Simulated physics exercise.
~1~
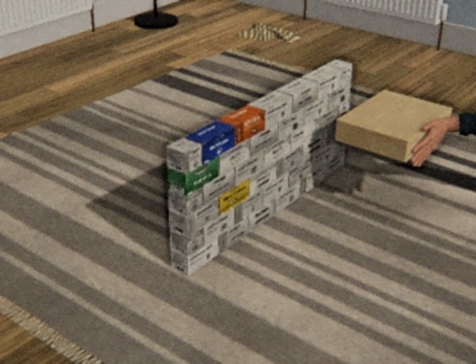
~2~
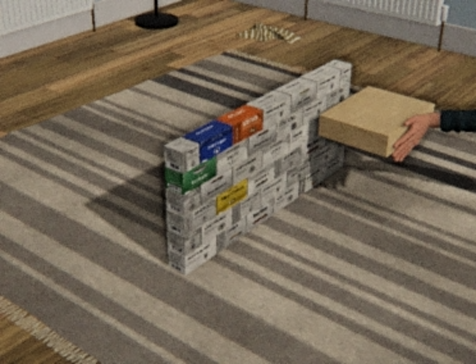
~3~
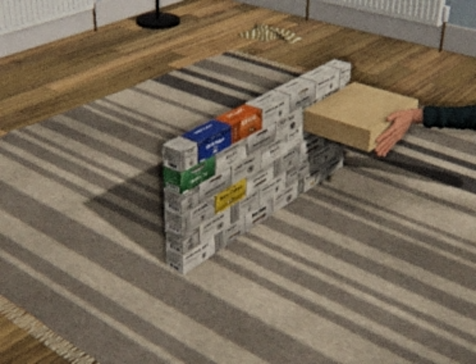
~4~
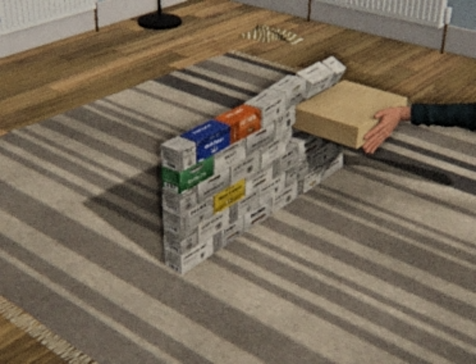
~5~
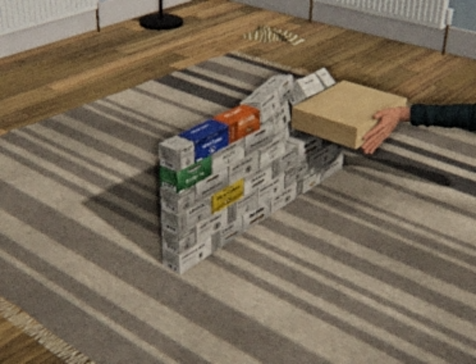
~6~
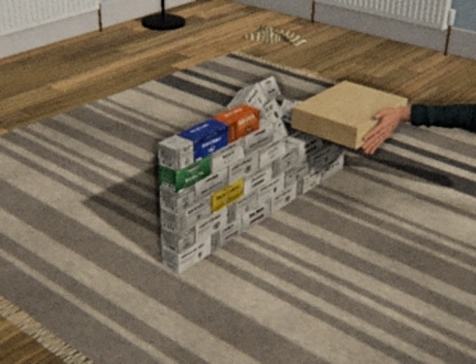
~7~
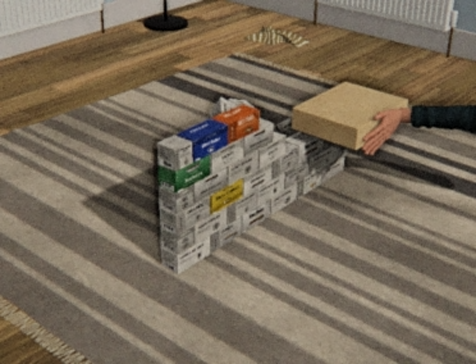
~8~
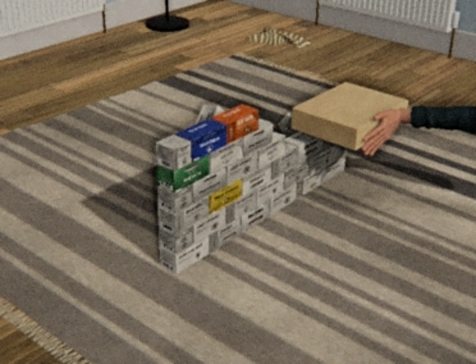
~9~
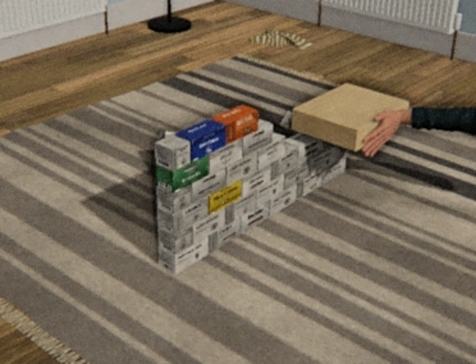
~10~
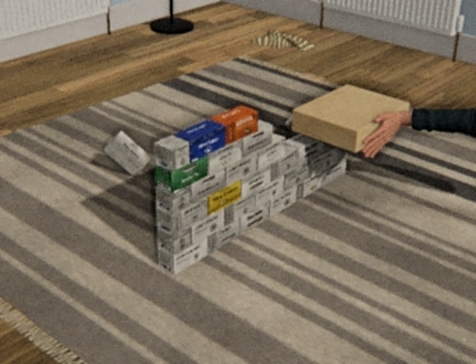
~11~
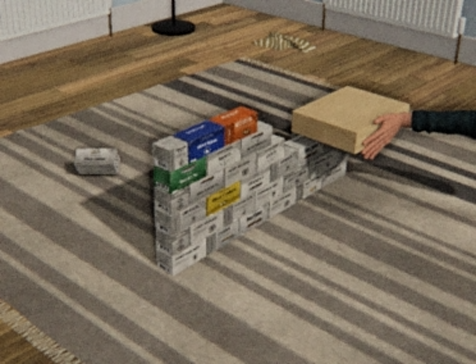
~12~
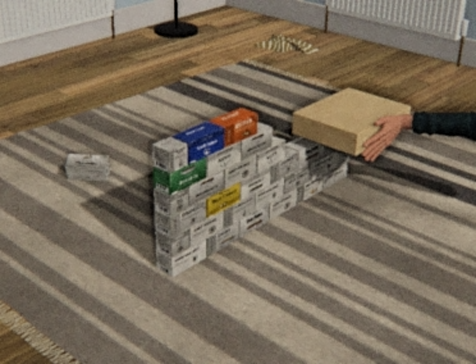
In a living room, a hand pushes a wooden block into a packet wall, toppling its far end while coloured packets stay up.
